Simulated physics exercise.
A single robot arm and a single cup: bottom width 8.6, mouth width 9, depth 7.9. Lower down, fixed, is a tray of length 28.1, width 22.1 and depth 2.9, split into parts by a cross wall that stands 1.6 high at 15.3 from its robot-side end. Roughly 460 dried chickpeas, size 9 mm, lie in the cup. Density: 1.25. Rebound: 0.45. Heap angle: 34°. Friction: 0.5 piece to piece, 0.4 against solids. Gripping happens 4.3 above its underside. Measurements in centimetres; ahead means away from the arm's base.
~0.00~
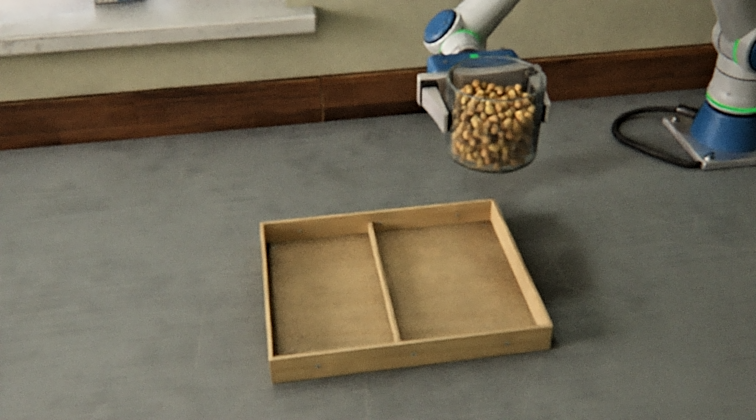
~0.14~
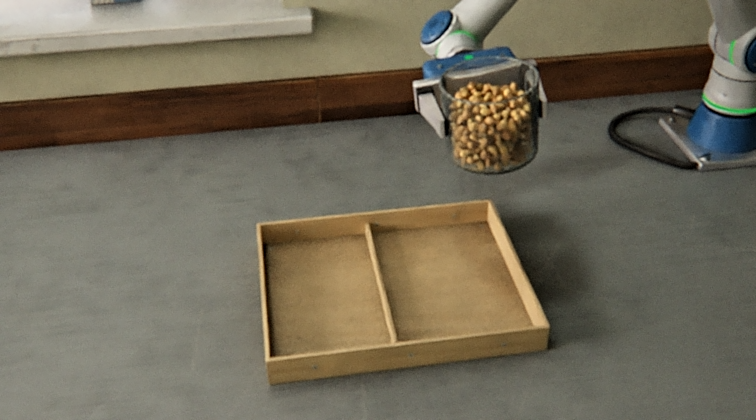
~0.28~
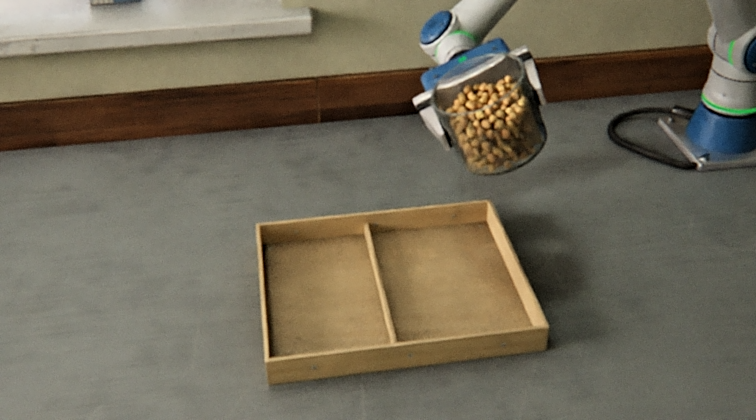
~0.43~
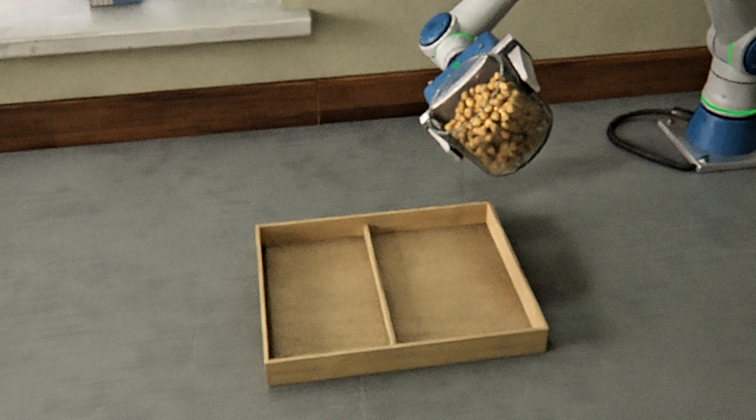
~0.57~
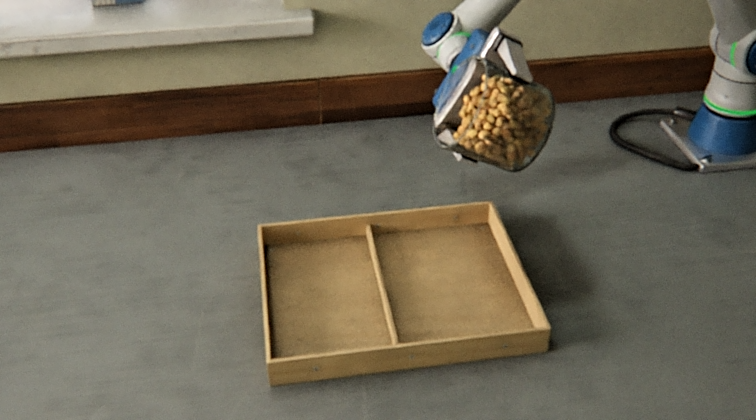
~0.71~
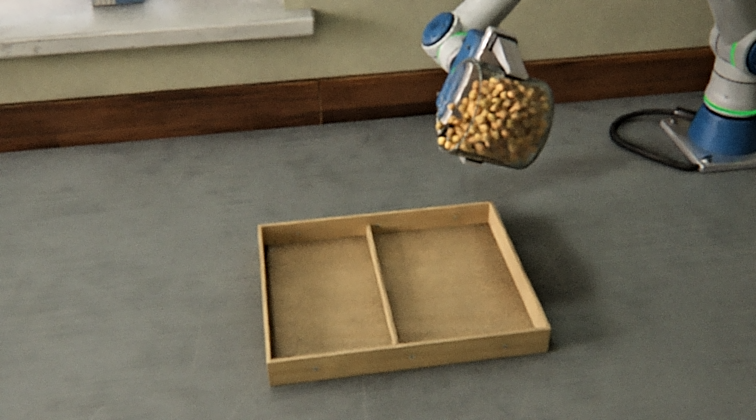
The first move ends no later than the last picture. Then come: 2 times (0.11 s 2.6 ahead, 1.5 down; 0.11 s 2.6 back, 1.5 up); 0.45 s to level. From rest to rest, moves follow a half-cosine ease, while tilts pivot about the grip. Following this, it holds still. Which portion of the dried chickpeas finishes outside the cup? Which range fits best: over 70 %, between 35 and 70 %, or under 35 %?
The range that fits is under 35 %.
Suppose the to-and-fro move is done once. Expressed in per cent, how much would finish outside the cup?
Near 10 per cent.
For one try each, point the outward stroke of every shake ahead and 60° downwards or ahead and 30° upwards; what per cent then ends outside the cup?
It comes to around 5 per cent on the first try and around 45 per cent on the second.
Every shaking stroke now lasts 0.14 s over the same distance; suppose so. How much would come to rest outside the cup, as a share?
That gives about 10 percent.
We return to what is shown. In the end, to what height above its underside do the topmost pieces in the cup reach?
I'd put it at close to 7.5 centimetres.
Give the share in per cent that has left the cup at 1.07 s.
Near 10 in a hundred parts have gone so far.
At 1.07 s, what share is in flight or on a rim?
It amounts to roughly 2 in a hundred.
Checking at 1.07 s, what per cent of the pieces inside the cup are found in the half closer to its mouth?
Something near 45 per cent is there.
After 1.07 s, tilted 68° forward, highest piece 22 above the table; 425 in the cup, 19 in the robot-side part, 10 in the far-side part, 11 in flight or on a rim.
After 1.42 s, tilted 23° forward, highest piece 24 above the table; 383 in the cup, 50 in the robot-side part, 31 in the far-side part, 1 in flight or on a rim.
After 1.80 s, level, highest piece 25 above the table; 383 in the cup, 50 in the robot-side part, 32 in the far-side part.
After 2.85 s, level, highest piece 25 above the table; 383 in the cup, 50 in the robot-side part, 32 in the far-side part.
In the end, 383 in the cup, 50 in the robot-side part, 32 in the far-side part. That is 18 % outside the cup.
